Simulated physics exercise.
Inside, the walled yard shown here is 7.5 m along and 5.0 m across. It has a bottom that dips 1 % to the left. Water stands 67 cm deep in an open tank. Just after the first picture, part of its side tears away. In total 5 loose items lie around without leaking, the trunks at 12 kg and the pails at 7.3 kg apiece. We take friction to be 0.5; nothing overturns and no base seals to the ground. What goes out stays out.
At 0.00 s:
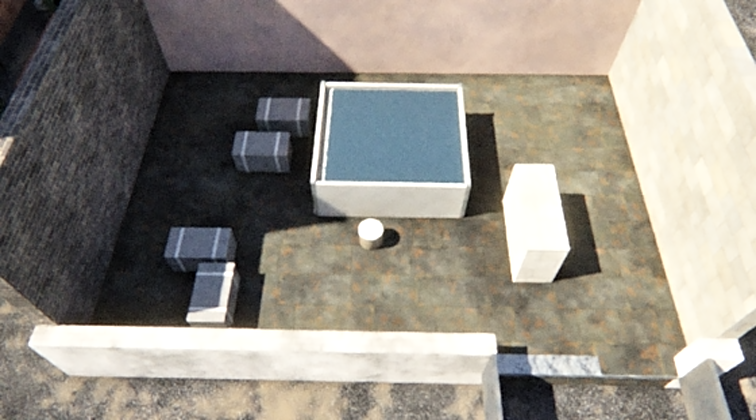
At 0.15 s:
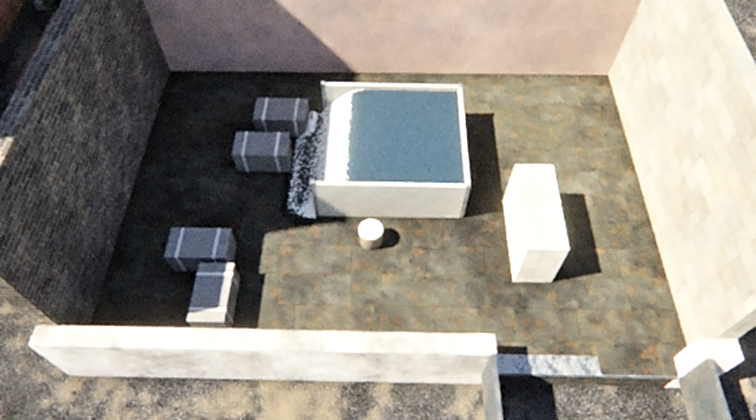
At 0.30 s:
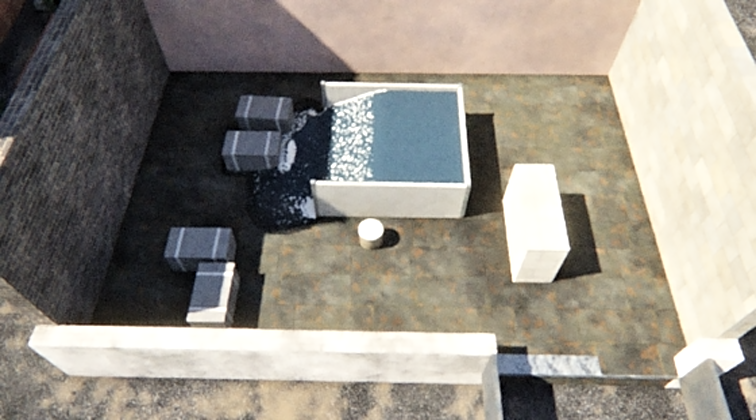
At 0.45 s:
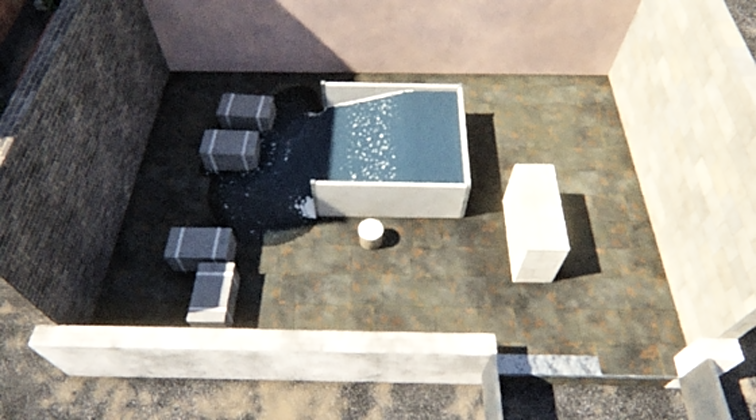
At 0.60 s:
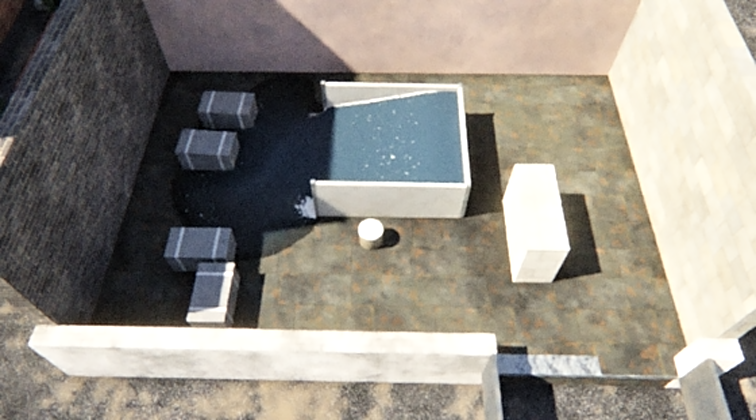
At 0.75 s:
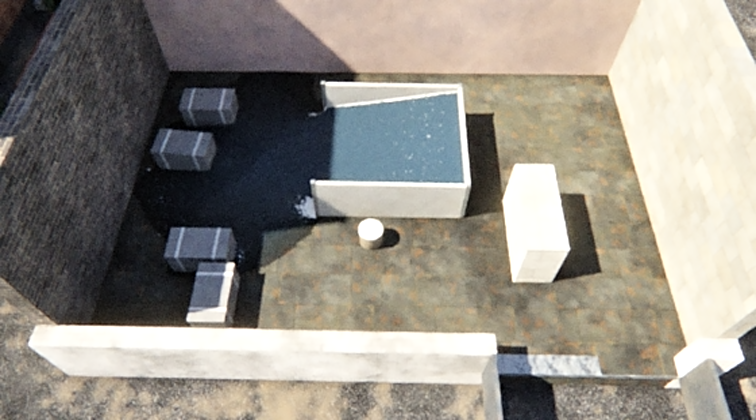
In this clip, the left side of a raised white-walled tank gives way in a walled yard, and water pours out and spreads leftward over the ground, pushing two dark banded boxes left while the other objects stay put.
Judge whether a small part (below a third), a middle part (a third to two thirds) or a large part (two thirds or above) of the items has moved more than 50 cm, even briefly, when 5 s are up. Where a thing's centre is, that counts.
A large part has.
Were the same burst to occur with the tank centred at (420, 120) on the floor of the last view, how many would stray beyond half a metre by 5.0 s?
Result: 4 of them.
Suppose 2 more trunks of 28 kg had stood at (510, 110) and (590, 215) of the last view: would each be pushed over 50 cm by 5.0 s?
Well, in turn they are below that and below that.
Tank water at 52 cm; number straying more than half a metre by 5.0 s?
The answer would then be 4.
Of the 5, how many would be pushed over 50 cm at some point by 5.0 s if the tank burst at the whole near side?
Then the count would be 3.
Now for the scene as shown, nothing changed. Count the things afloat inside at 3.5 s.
Just then, the number is 3.
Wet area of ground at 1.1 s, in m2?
Near 14 m2 in all.
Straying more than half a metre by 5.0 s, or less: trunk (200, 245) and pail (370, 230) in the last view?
Result, in order: Above the line; below the line.
After 1.1 s 2 of 5 are over 50 cm from their spots; 1 afloat.
After 2.2 s 3 of 5 are over 50 cm from their spots; 3 afloat.
After 3.5 s 4 of 5 are over 50 cm from their spots; 3 afloat.
After 5.0 s 4 of 5 are over 50 cm from their spots, and 4 have been at some point; 4 afloat.
